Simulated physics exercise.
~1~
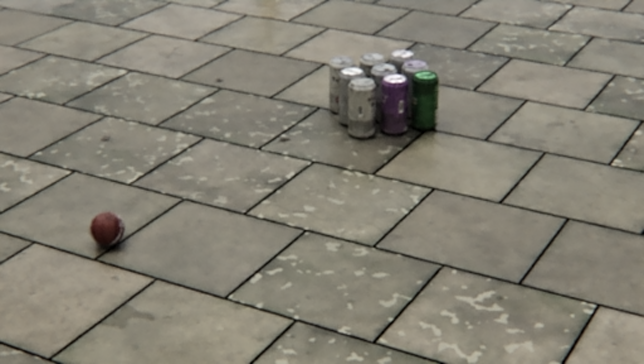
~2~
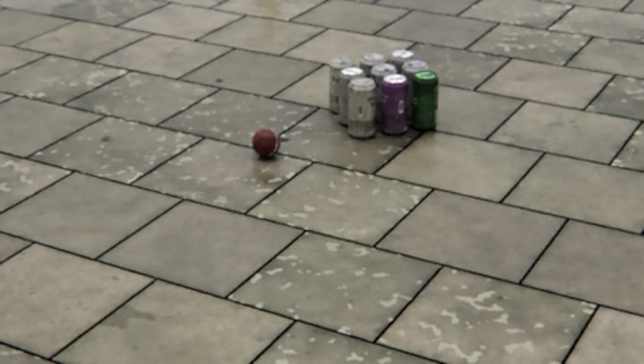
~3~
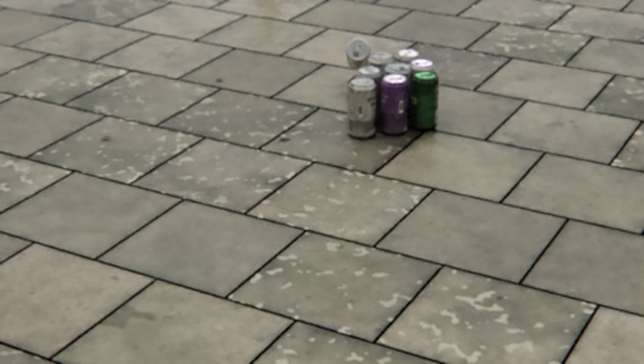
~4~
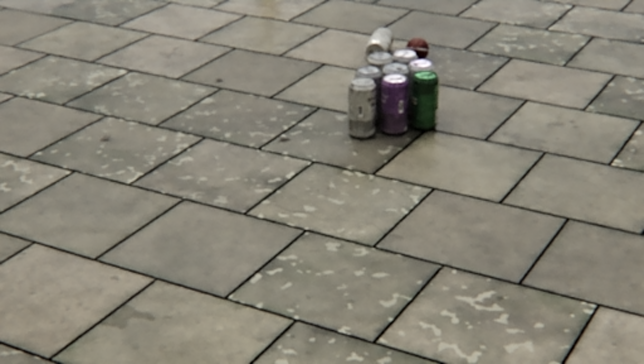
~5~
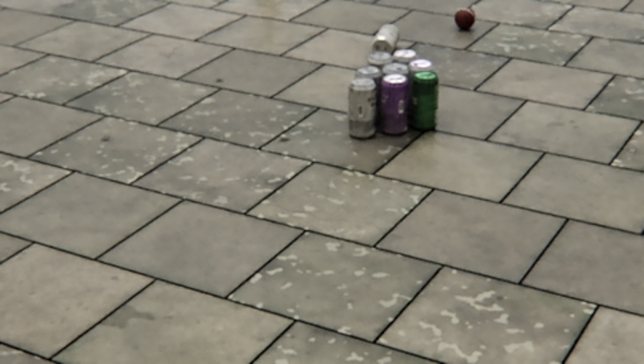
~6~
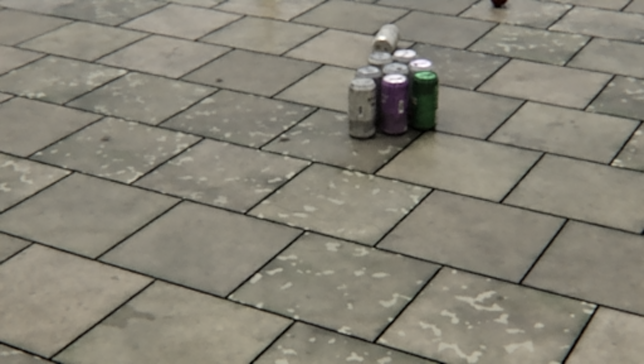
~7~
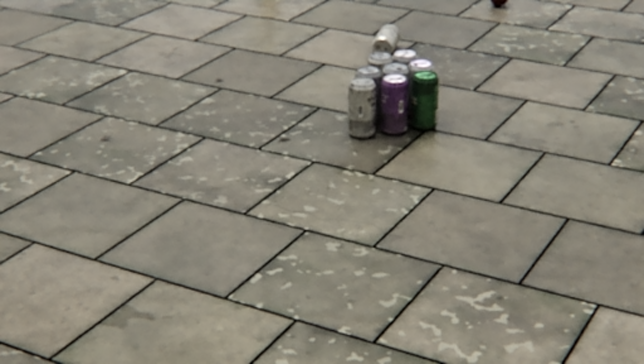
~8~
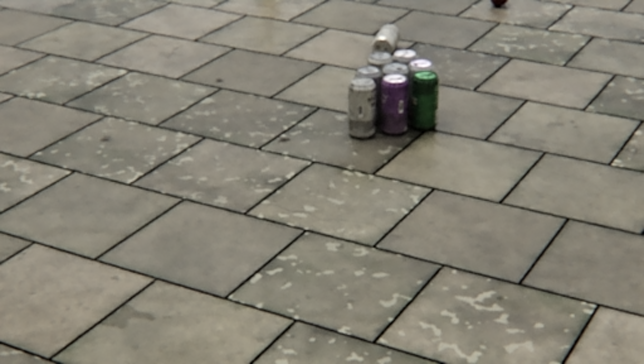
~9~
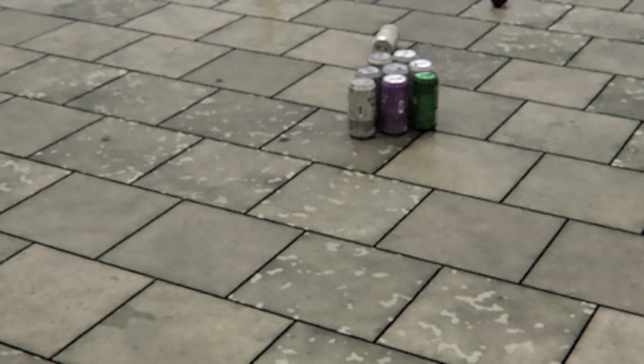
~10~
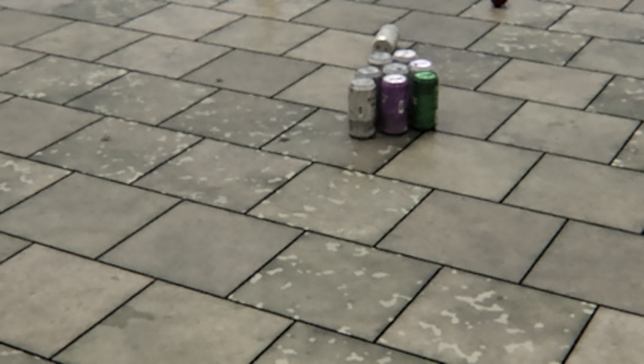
In the video, a dark red ball rolls up and to the right across gray paving toward a cluster of upright cans and passes behind them. One can at the back topples onto its side, while the others, including purple and green ones, stay standing as the ball stops at the top edge.
